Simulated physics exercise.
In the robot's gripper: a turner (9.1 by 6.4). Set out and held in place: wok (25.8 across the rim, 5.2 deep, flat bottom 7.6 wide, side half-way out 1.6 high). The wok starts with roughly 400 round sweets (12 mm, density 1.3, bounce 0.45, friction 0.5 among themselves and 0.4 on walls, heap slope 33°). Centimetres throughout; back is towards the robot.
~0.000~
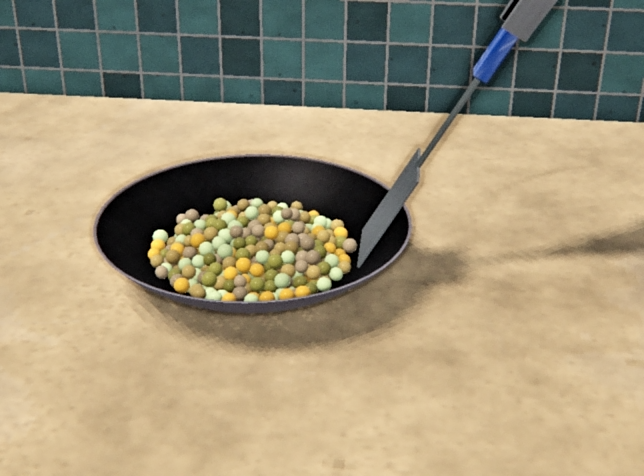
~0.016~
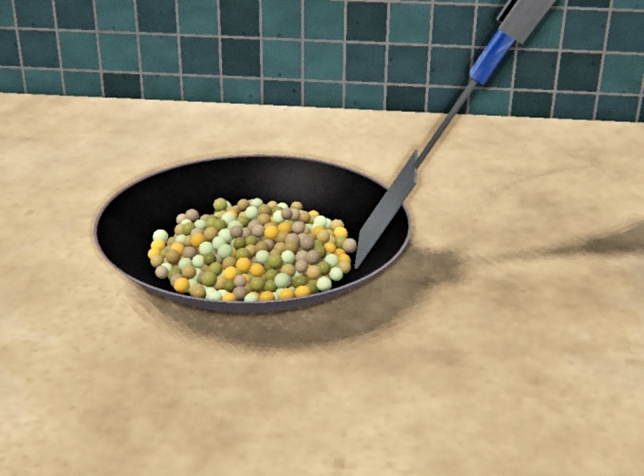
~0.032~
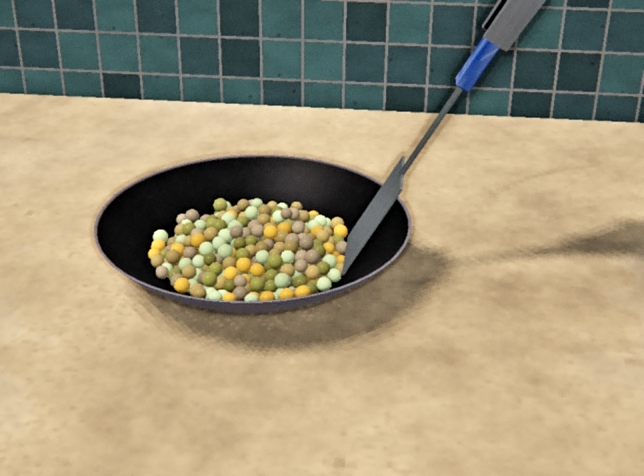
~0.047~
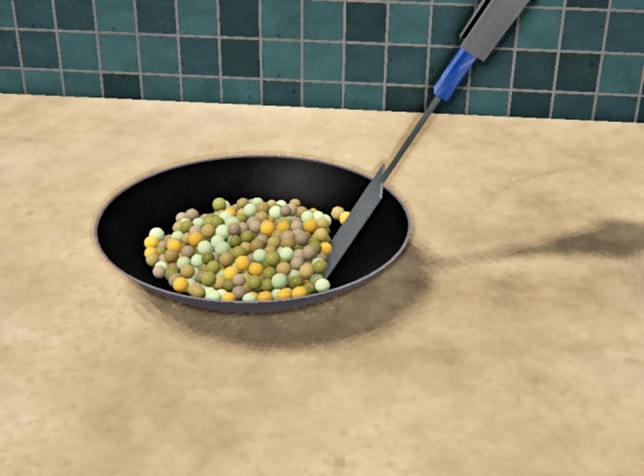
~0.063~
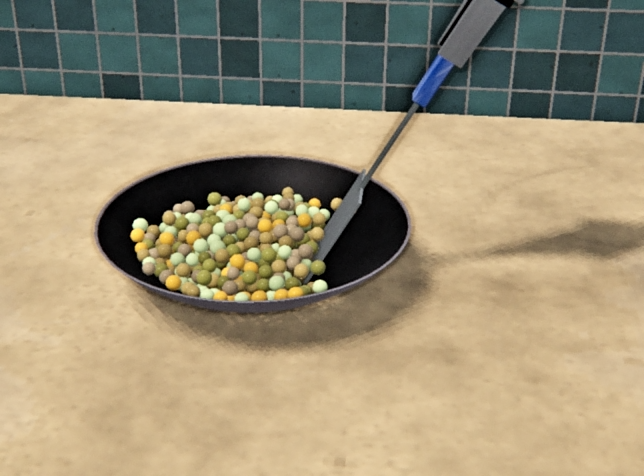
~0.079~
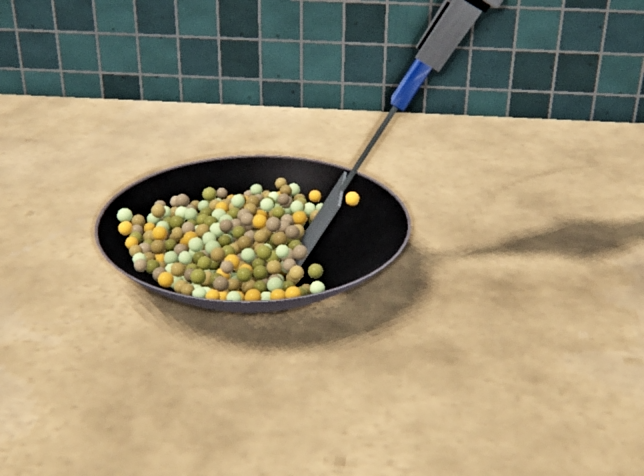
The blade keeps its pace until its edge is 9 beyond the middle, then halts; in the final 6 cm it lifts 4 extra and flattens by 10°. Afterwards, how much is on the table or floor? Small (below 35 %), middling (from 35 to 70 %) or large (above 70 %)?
Share on the table or floor: Middling (from 35 to 70 %).
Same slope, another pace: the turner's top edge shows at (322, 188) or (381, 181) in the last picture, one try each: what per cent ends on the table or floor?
About 55 and 20 per cent.
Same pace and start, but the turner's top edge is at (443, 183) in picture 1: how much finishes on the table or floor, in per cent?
Some 40 per cent.
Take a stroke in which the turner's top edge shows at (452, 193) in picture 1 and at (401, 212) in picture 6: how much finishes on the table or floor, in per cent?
Some 25 per cent.
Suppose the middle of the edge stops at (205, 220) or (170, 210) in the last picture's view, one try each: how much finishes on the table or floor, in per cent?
About 10 and 30 per cent.
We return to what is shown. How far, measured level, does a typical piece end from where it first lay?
Some 8 cm.
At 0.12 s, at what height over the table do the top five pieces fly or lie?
About 6 cm.
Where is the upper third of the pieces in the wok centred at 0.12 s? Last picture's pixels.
At about (210, 225).
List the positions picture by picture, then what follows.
In the first picture, turner top edge at (419, 164), sloping 61°; upper third of the load around (255, 241), from x 155 to 350, top at y 205; 395 in the wok.
In the second picture, turner top edge at (416, 165), sloping 61°; upper third of the load around (256, 241), from x 155 to 350, top at y 205.
In the third picture, turner top edge at (403, 172), sloping 61°; upper third of the load around (256, 240), from x 155 to 340, top at y 205.
In the fourth picture, turner top edge at (383, 180), sloping 61°; upper third of the load around (256, 237), from x 150 to 345, top at y 205.
In the fifth picture, turner top edge at (363, 185), sloping 61°; upper third of the load around (250, 234), from x 140 to 350, top at y 195.
In the sixth picture, turner top edge at (343, 188), sloping 61°; upper third of the load around (238, 229), from x 125 to 350, top at y 185; 395 in the wok.
After 0.12 s, sloping 61°, highest piece 7 above the table; 394 in the wok, 1 on the blade or in flight.
After 0.16 s, sloping 58°, highest piece 8 above the table; 391 in the wok, 4 on the blade or in flight.
After 0.38 s, sloping 51°, highest piece 15 above the table; 226 in the wok, 99 on the table or floor, 70 on the blade or in flight.
After 1.43 s, sloping 51°, highest piece 4 above the table; 226 in the wok, 169 on the table or floor.
At rest, 226 in the wok, 169 on the table or floor. That is 43 % on the table or floor.
